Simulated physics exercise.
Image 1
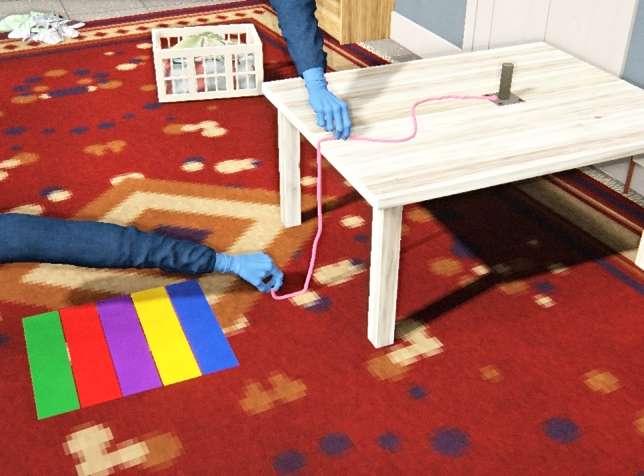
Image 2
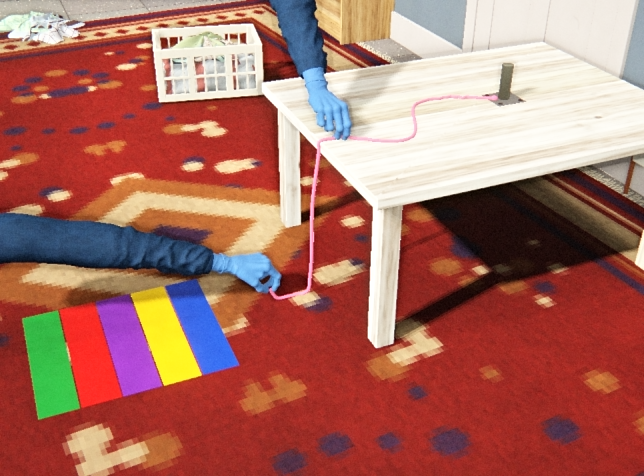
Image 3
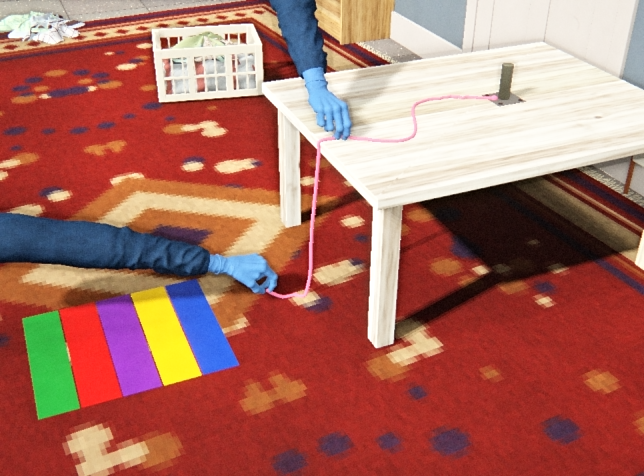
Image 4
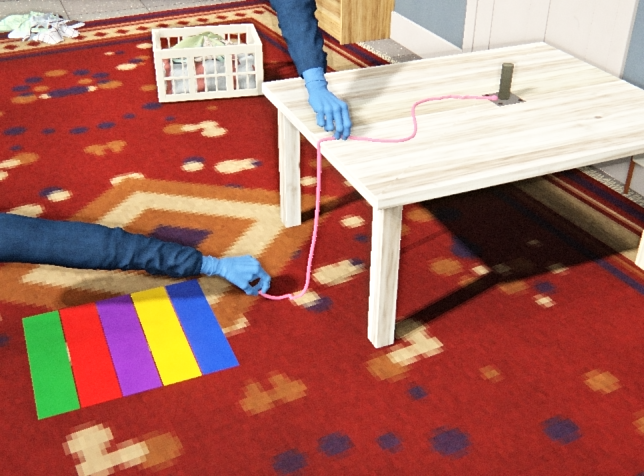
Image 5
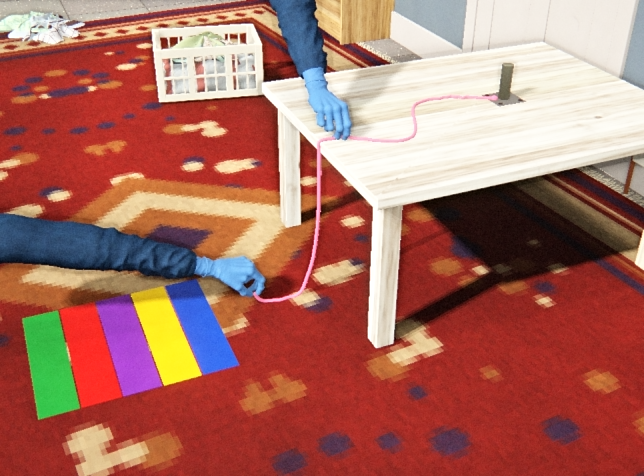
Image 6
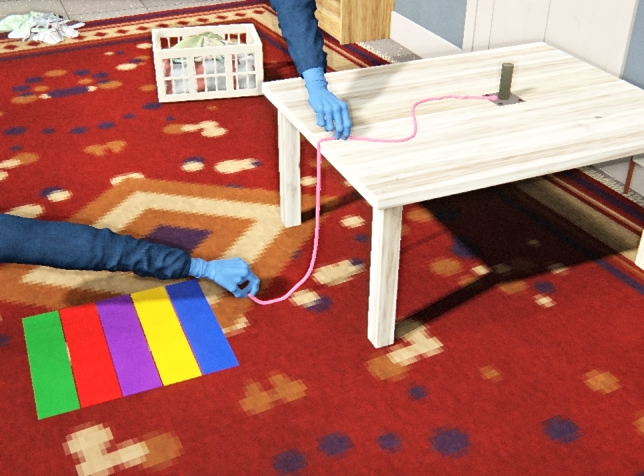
In the video, a gloved hand near the floor draws the end of a pink cord slightly left toward a row of coloured strips, while another gloved hand stays pressed on the cord at the edge of a pale wooden table.
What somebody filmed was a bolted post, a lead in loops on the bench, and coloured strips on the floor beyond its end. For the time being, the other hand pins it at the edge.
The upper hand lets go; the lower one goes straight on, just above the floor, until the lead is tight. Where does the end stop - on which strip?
On the red strip.
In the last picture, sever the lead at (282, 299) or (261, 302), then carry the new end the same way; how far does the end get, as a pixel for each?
Estimated pixels: (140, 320) then (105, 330).
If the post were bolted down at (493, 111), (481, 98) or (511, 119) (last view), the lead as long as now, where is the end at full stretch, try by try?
Pixels, try by try: About (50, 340), (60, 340), (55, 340).
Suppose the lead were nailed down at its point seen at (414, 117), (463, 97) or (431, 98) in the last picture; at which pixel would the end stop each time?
First try around (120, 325), second around (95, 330), third around (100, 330).
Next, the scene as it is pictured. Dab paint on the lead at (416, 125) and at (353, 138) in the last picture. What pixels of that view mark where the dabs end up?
End positions: About (375, 126) and about (297, 159).
Early on, end near (144, 320); over yellow.
Midway, end near (107, 329); over purple.
At the end of the slack, end near (86, 334); over red. Over red.
